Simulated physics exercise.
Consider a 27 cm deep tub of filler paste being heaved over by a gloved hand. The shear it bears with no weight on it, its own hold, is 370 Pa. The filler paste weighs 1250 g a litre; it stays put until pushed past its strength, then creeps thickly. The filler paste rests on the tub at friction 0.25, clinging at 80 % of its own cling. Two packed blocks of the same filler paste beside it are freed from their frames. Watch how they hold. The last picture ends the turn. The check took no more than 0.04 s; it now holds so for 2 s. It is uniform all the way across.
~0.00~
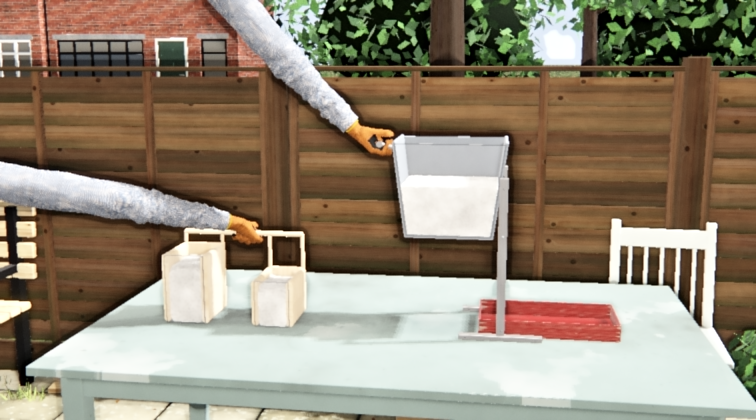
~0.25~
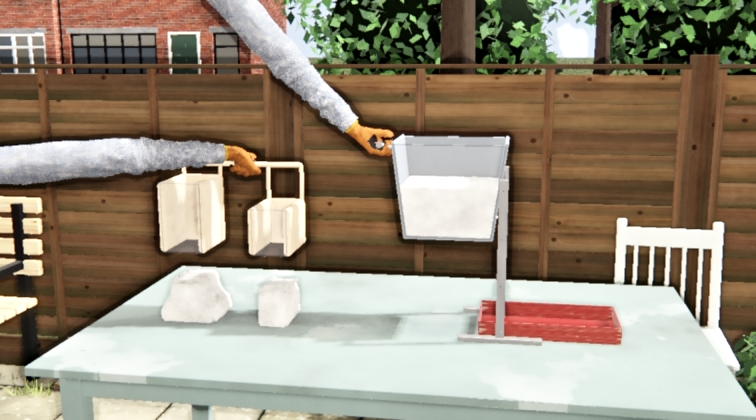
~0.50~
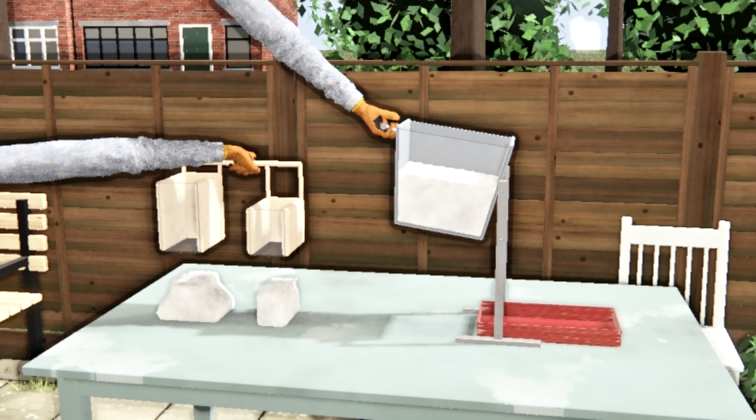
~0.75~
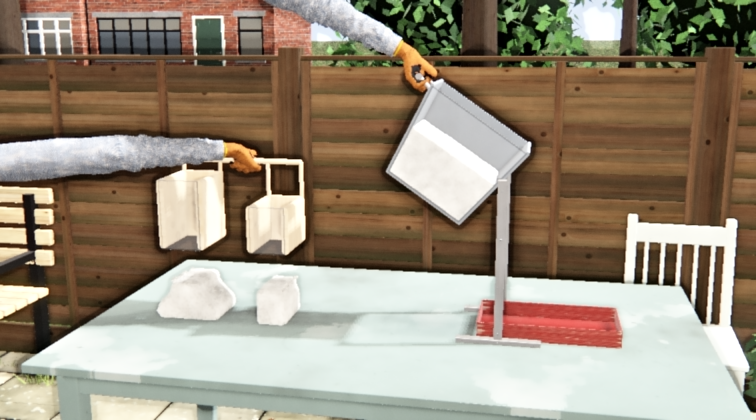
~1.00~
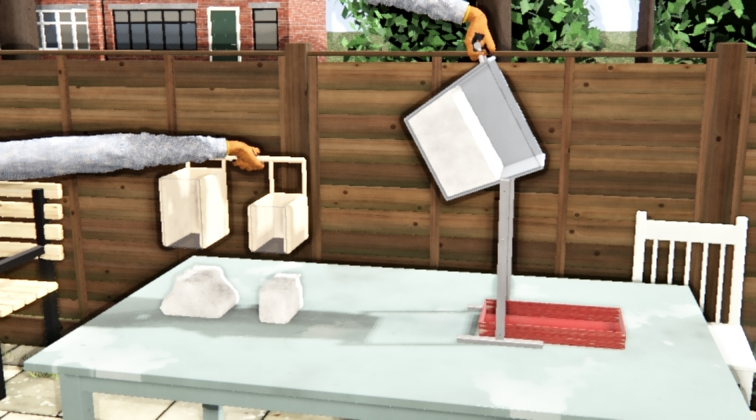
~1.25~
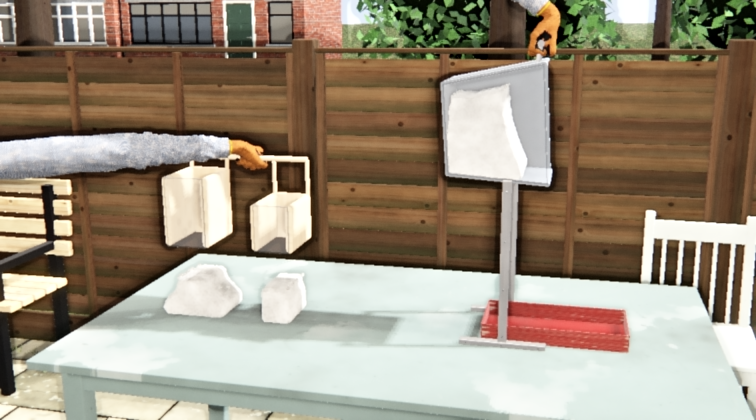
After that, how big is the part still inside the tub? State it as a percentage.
I would say roughly 58 per cent is still inside.
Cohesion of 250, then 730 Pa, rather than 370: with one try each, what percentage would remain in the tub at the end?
Try one gives 45 per cent, try two gives 100 per cent.
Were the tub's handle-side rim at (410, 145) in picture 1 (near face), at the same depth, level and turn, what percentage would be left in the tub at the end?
In that case close to 75 %.
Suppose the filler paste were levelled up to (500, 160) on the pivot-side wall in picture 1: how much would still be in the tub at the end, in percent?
I'd guess around 40 in a hundred.
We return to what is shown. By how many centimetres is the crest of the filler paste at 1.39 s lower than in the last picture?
Roughly 6 cm.
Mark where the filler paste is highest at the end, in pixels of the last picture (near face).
At about (466, 142).
By 1.39 s, the tub is at 86 degrees and holds 99 %.
By 1.56 s, the tub is at 86 degrees and holds 74 %.
By 1.73 s, the tub is at 86 degrees and holds 60 %.
By 1.90 s, the tub is at 86 degrees and holds 58 %.
By 3.25 s, at the end, the tub is at 86 degrees and holds 58 %.
